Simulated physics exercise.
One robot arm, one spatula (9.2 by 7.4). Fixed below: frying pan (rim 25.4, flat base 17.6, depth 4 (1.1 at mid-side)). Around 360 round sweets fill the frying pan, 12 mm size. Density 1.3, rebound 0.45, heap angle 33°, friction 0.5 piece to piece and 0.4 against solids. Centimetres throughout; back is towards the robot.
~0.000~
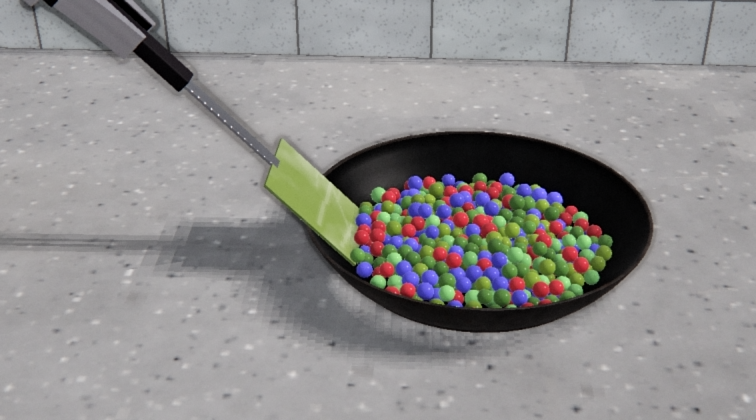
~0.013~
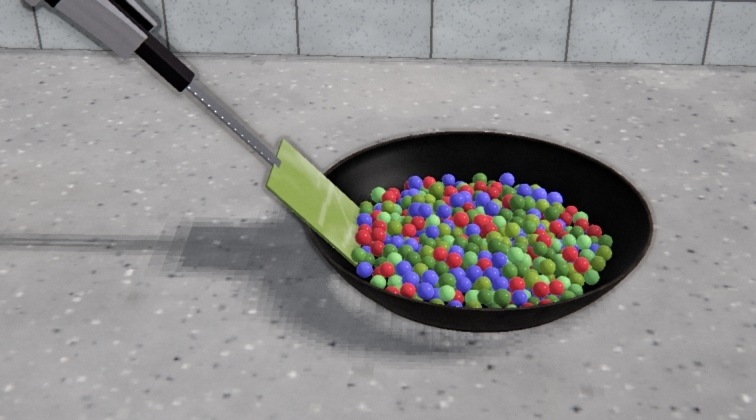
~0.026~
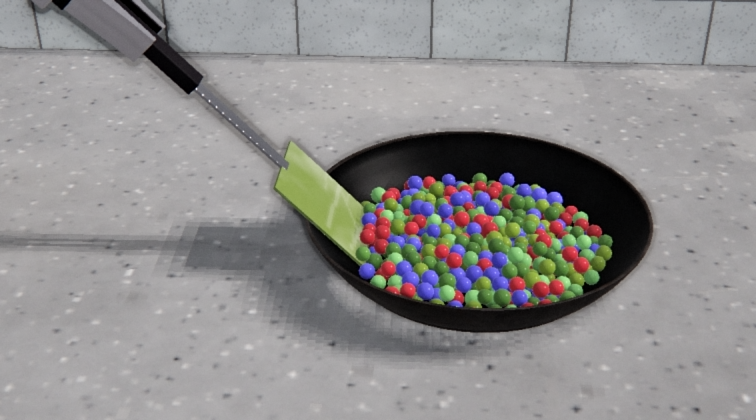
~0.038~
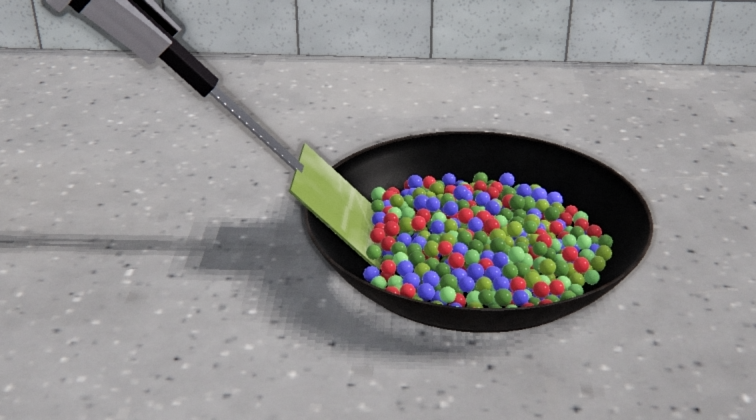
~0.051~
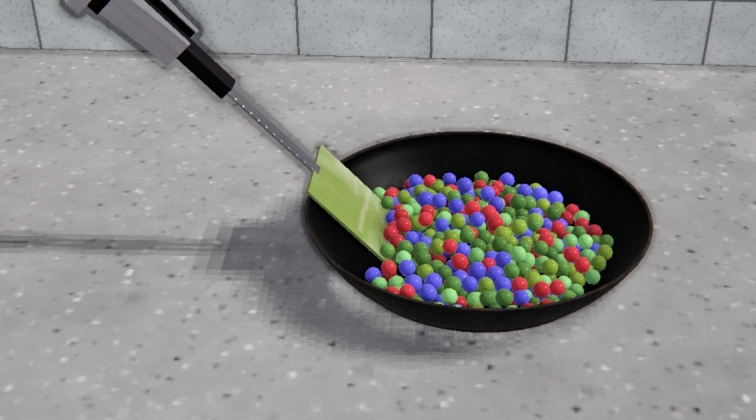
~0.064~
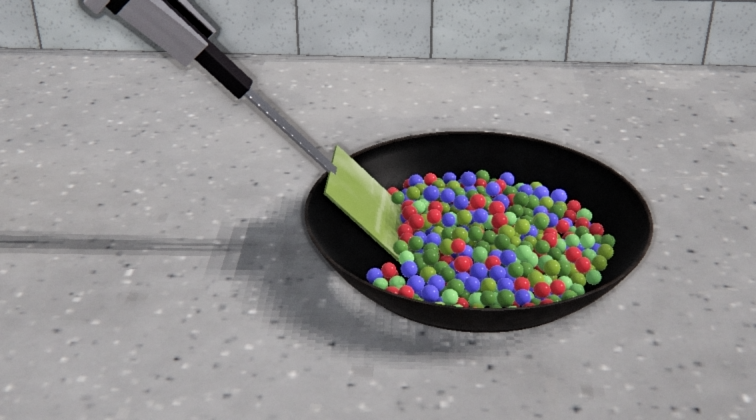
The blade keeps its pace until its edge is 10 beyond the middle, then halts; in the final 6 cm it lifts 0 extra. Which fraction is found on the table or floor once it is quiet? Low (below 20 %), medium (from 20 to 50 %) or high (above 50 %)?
On the table or floor the share is medium, from 20 to 50 %.
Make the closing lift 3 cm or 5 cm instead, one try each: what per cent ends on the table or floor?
Some 30 and 25 per cent.
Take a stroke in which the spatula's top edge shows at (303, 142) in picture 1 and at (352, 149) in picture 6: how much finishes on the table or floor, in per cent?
About 35 per cent.
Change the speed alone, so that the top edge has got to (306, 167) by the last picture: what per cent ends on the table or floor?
Some 20 per cent.
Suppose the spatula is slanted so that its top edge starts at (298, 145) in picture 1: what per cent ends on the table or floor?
Some 35 per cent.
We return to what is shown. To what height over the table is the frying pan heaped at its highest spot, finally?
Roughly 4.0 cm.
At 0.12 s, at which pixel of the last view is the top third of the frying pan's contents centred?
Near (494, 224).
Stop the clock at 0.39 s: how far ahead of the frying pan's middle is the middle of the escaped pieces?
Roughly 18 cm.
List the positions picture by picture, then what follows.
In the first picture, spatula top edge at (273, 161), sloping 46°; upper third of the load around (472, 235), from x 360 to 605, top at y 180; 361 in the frying pan.
In the second picture, spatula top edge at (274, 162), sloping 46°; upper third of the load around (470, 234), from x 360 to 605, top at y 180.
In the third picture, spatula top edge at (282, 164), sloping 46°; upper third of the load around (463, 233), from x 365 to 605, top at y 180.
In the fourth picture, spatula top edge at (297, 166), sloping 46°; upper third of the load around (456, 227), from x 365 to 605, top at y 180.
In the fifth picture, spatula top edge at (314, 168), sloping 46°; upper third of the load around (460, 225), from x 365 to 605, top at y 180.
In the sixth picture, spatula top edge at (331, 168), sloping 46°; upper third of the load around (466, 222), from x 365 to 610, top at y 180; 361 in the frying pan.
By 0.12 s, sloping 46°, highest piece 5 above the table; 361 in the frying pan.
By 0.17 s, sloping 46°, highest piece 6 above the table; 361 in the frying pan.
By 0.39 s, sloping 46°, highest piece 9 above the table; 239 in the frying pan, 85 on the table or floor, 37 on the blade or in flight.
By 1.44 s, sloping 46°, highest piece 4 above the table; 239 in the frying pan, 122 on the table or floor.
Final count, 239 in the frying pan, 122 on the table or floor. That is 34 % on the table or floor.
